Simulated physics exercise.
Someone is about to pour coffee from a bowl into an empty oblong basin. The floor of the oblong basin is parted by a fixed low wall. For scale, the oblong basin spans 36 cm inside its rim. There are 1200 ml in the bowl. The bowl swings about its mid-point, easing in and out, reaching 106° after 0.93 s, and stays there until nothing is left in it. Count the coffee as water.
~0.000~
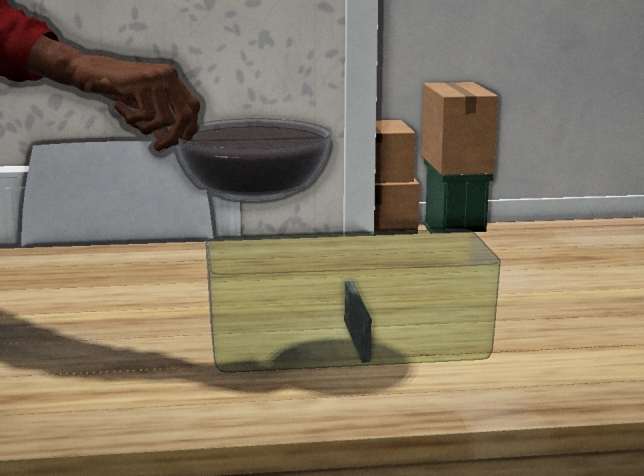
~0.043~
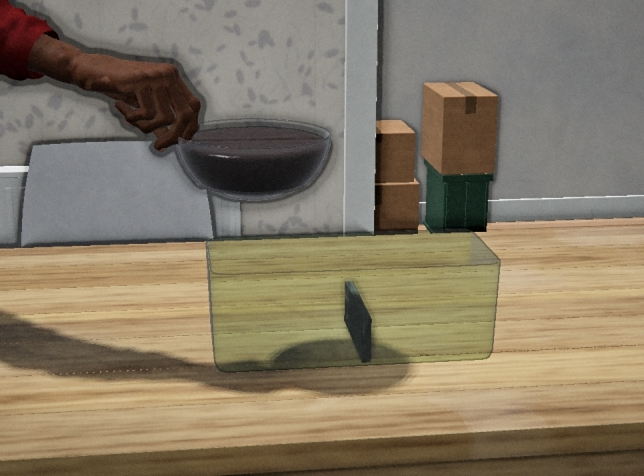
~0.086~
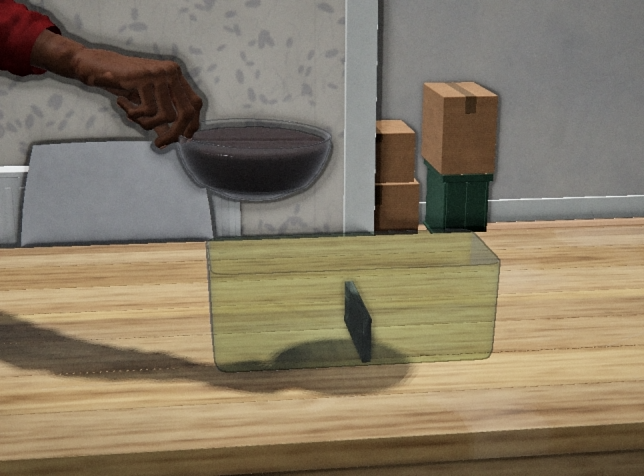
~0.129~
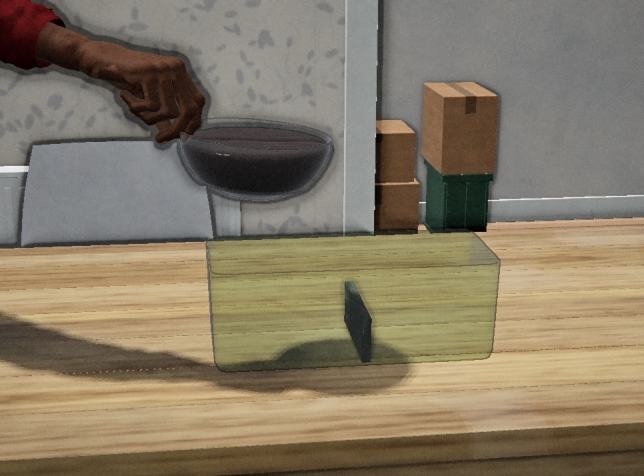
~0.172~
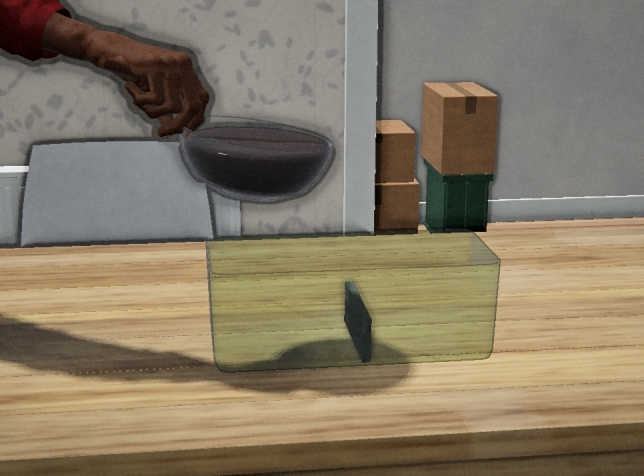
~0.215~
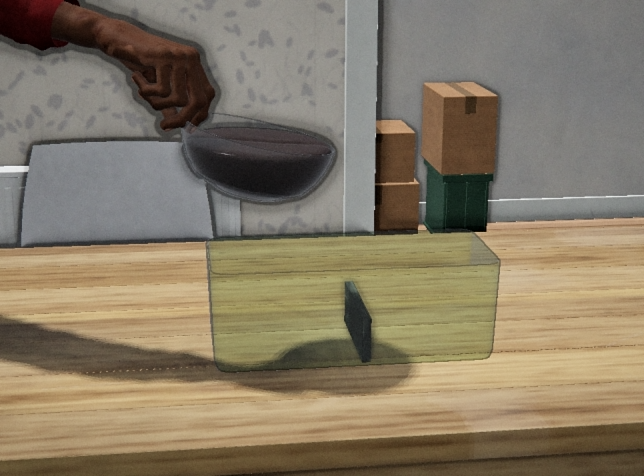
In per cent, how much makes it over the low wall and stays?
About 60 per cent.
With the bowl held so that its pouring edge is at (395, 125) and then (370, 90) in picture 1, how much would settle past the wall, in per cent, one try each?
First 80, then 80 per cent.
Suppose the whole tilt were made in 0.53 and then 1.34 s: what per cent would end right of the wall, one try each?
In turn about 45 and 70 per cent.
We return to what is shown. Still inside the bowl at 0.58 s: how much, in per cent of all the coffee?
Some 28 per cent.
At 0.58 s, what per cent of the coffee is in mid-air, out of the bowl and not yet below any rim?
Near 40 in a hundred.
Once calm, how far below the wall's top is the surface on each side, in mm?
Some 44 mm on the left and 28 mm on the right.
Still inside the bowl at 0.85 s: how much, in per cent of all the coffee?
Near 1 in a hundred.
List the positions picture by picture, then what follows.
Tilt 0°; pouring edge (329, 133); surface from (178, 143) to (326, 139); the oblong basin's rim runs from (208, 257) to (486, 247); the wall's top is at (358, 300), in the first picture.
Tilt 1°; pouring edge (329, 133); surface from (179, 143) to (326, 140), in the second picture.
Tilt 2°; pouring edge (330, 136); surface from (180, 142) to (326, 142), in the third picture.
Tilt 5°; pouring edge (331, 139); surface from (181, 141) to (327, 143), in the fourth picture.
Tilt 9°; pouring edge (332, 144); surface from (183, 139) to (328, 144), in the fifth picture.
Tilt 13°; pouring edge (333, 151); surface from (186, 139) to (331, 146), in the sixth picture.
Then, 0.58 s in, the tilt is 73° and 28 per cent is still to pour, 2 is left of the wall and 29 right of it.
Then, 0.85 s in, the tilt is 104° and 1 per cent is still to pour, 32 is left of the wall and 58 right of it.
Then, 1.13 s in, the tilt is 106° and 0 per cent is still to pour, 34 is left of the wall and 60 right of it.
Then, 1.43 s in, the tilt is 106° and 0 per cent is still to pour, 35 is left of the wall and 60 right of it.
Finally, 35 per cent lies left of the wall, 60 right of it and 5 outside.
